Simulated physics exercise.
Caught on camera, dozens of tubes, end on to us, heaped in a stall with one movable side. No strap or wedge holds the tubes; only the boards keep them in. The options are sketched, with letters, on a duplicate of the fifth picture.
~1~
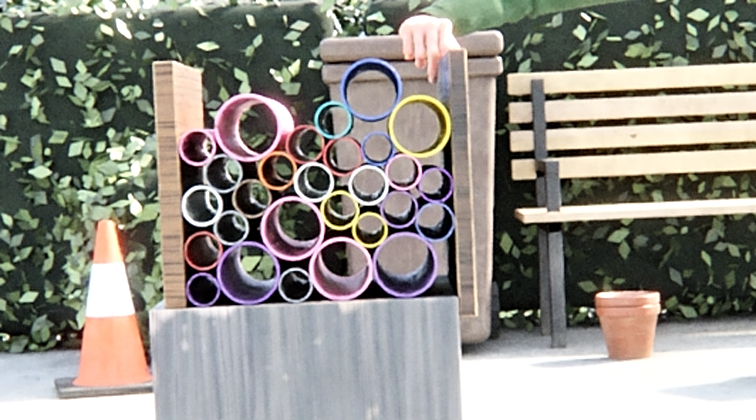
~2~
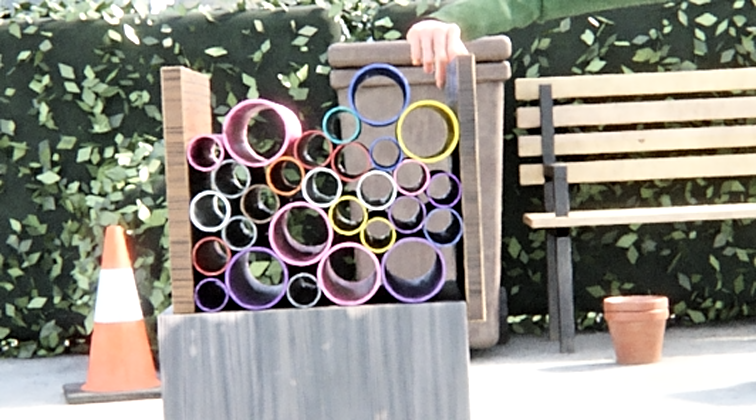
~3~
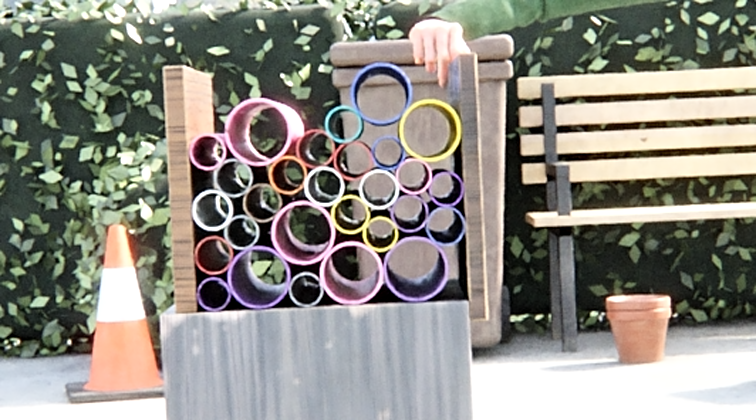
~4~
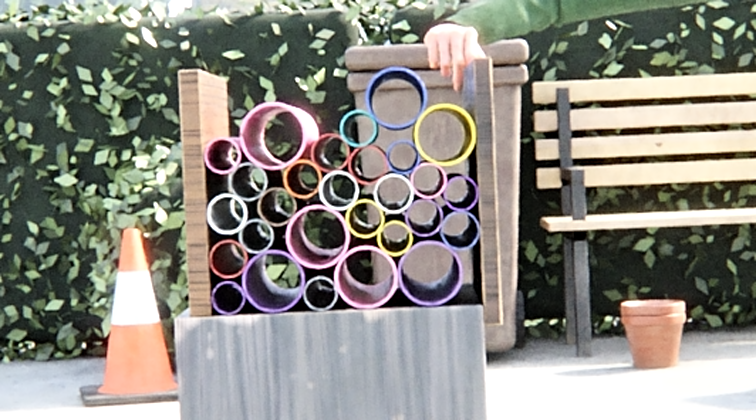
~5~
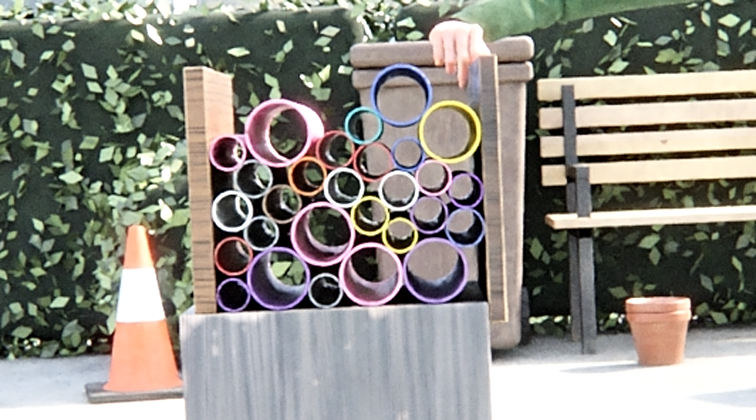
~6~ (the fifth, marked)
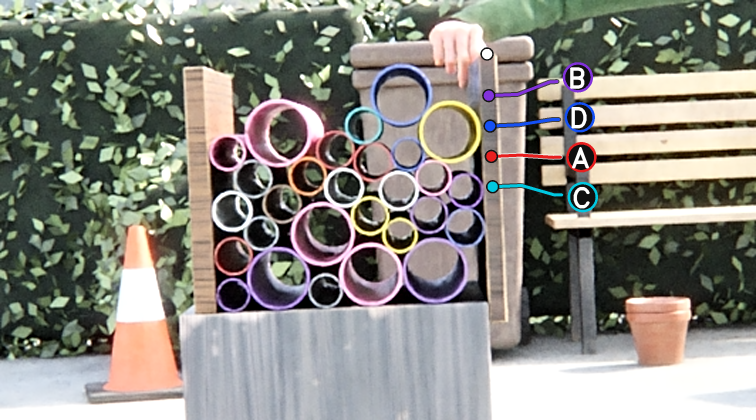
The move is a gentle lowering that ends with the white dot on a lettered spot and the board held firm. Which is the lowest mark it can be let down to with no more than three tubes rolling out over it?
The last mark within the limit is C.
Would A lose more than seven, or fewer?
It loses fewer than seven.
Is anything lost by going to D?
At D: No.
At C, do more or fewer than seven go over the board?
Fewer than seven.
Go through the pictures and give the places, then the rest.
In the first frame, a white tube (202, 206); a white tube (368, 185).
In the second frame, a pink tube (205, 152).
In the third frame, side board (465, 183); a purple tube (214, 294).
In the fourth frame, a red tube (229, 259); a white tube (227, 214).
In the fifth frame, a white tube (398, 191); a pink tube (227, 152).
On the marked copy, A at (491, 157); B at (489, 96); C at (493, 186); D at (490, 126); the white dot at (487, 54).
Following C. Soon after the start, top of the board (480, 114).
Later, top of the board (483, 184).
In the end, top of the board (484, 187), two out over the board.
As for the rest, A none out over the board; B none out over the board; D none out over the board.
